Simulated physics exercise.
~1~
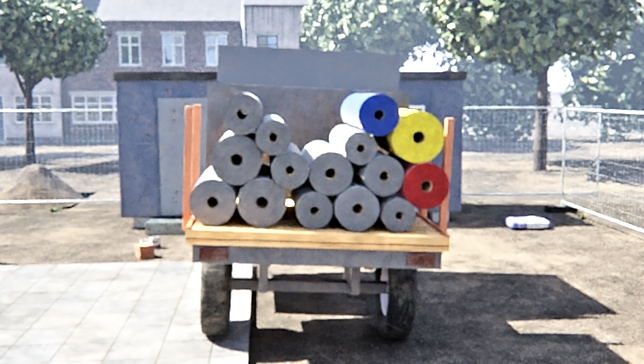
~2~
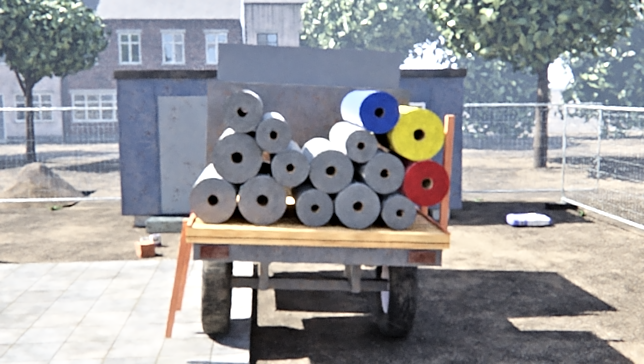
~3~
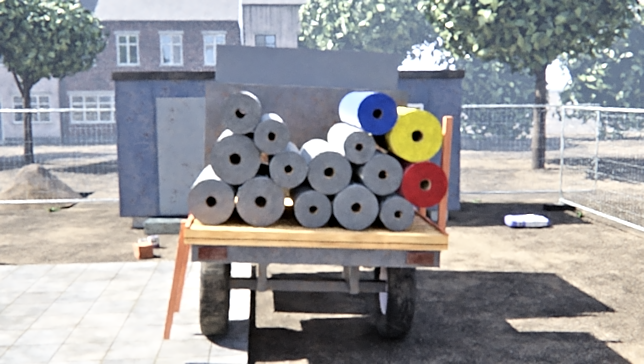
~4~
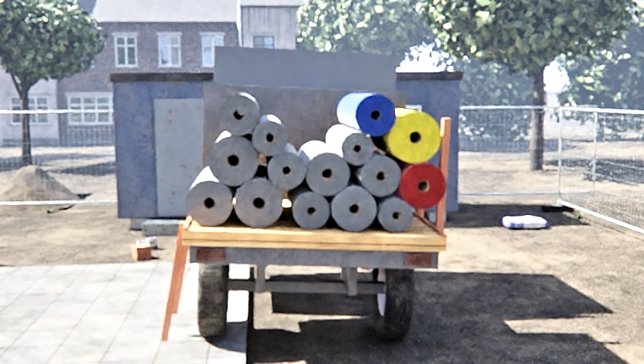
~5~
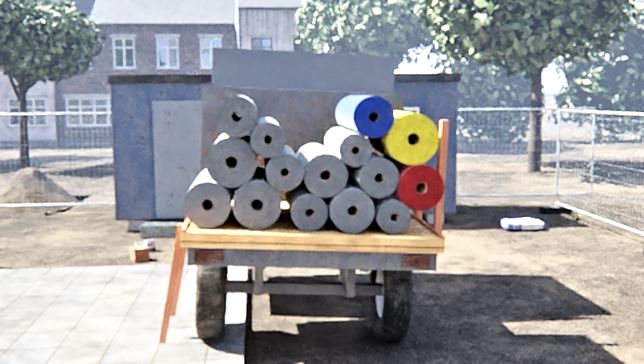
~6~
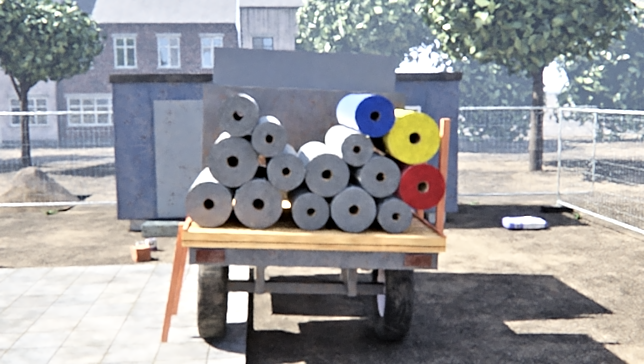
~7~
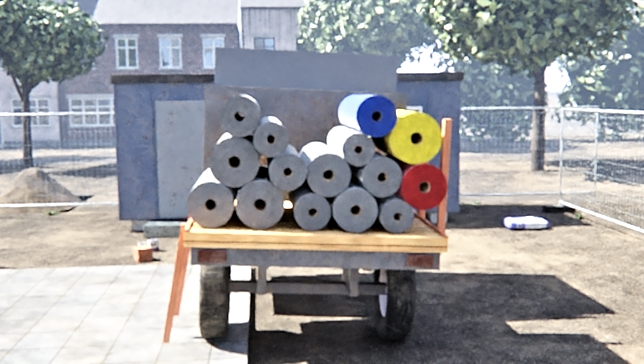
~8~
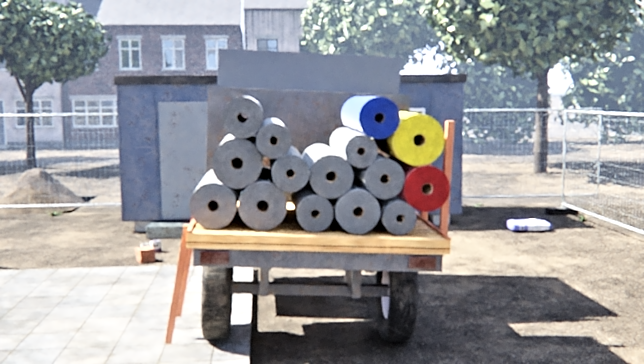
Flatbed lorry seen from behind, its left orange posts swinging down while grey, blue, yellow and red rolls stay stacked aboard.
